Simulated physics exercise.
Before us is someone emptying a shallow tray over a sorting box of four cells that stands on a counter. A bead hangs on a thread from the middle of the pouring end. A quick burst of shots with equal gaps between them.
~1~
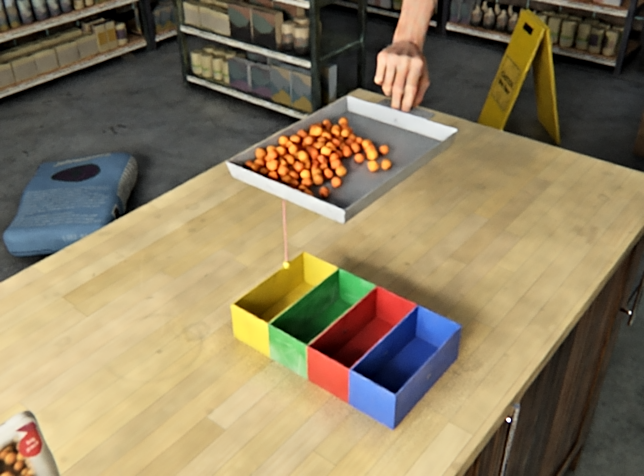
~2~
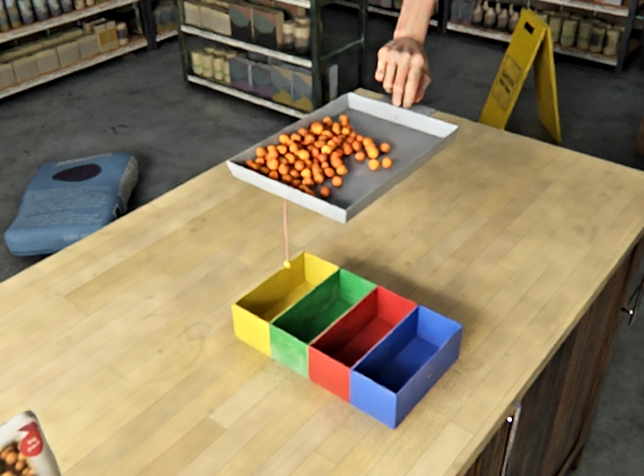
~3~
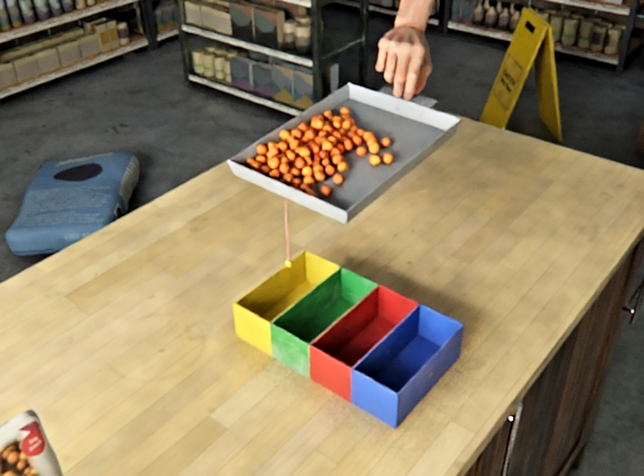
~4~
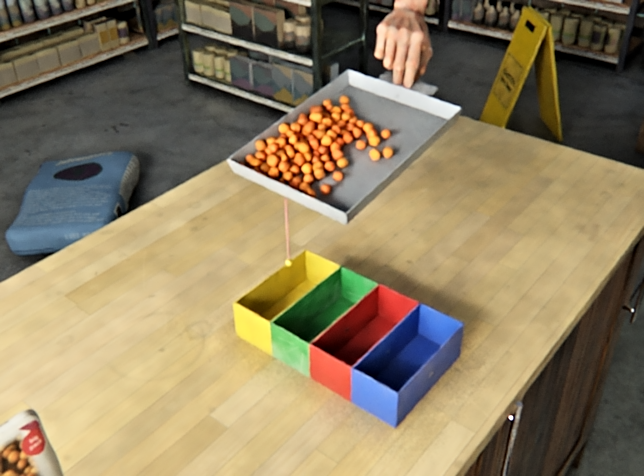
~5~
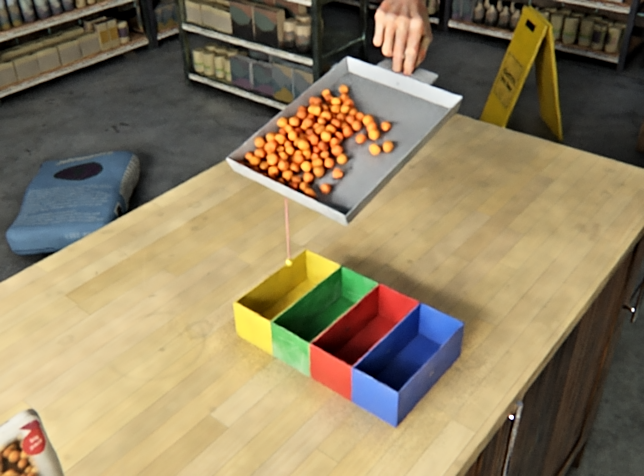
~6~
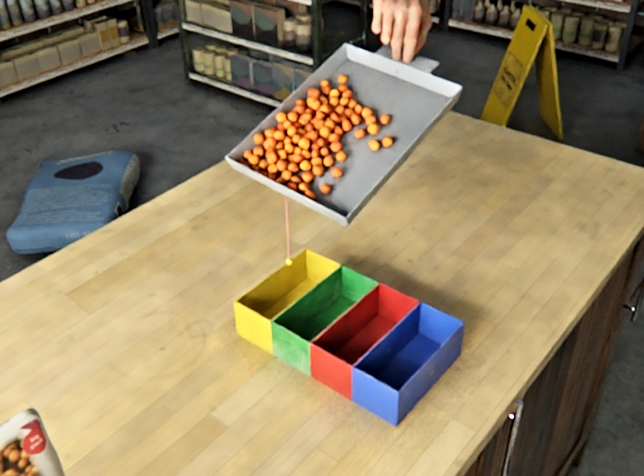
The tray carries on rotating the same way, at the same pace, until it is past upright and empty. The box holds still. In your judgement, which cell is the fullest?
In my judgement the green cell is fullest.
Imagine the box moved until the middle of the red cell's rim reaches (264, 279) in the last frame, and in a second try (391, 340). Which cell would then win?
For the first spot the answer is the blue one, and for the second spot it is the cell in yellow.
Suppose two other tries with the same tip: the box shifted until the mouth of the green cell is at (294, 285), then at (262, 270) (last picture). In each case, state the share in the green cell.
30 per cent the first time, 10 per cent the second time.
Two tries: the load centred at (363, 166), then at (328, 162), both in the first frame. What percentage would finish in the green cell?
In turn 50 and 40 in a hundred.
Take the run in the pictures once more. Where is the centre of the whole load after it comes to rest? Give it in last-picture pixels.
(298, 333).
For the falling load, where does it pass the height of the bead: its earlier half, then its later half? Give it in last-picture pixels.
I'd place the first part at (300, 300) and the rest at (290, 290).
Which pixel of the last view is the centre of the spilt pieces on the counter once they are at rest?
(203, 354), about.
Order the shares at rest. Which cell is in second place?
That yellow cell.
Soon after the last picture, tray tipped steeply; most on the tray; a stray few in the red cell; a stray few in the green cell; a small part falling or outside the box.
A little later, tray tipped past a quarter turn; about two thirds on the tray; a small part in the green cell; a small part in the yellow cell; a stray few in the red cell; a small part falling or outside the box.
Later still, tray tipped past a quarter turn; about half in the green cell; about a quarter in the yellow cell; a small part in the red cell; about a quarter falling or outside the box.
At rest, tray tipped past a quarter turn; about half in the green cell; about a quarter in the yellow cell; a small part in the red cell; none in the blue cell; about a quarter outside the box.
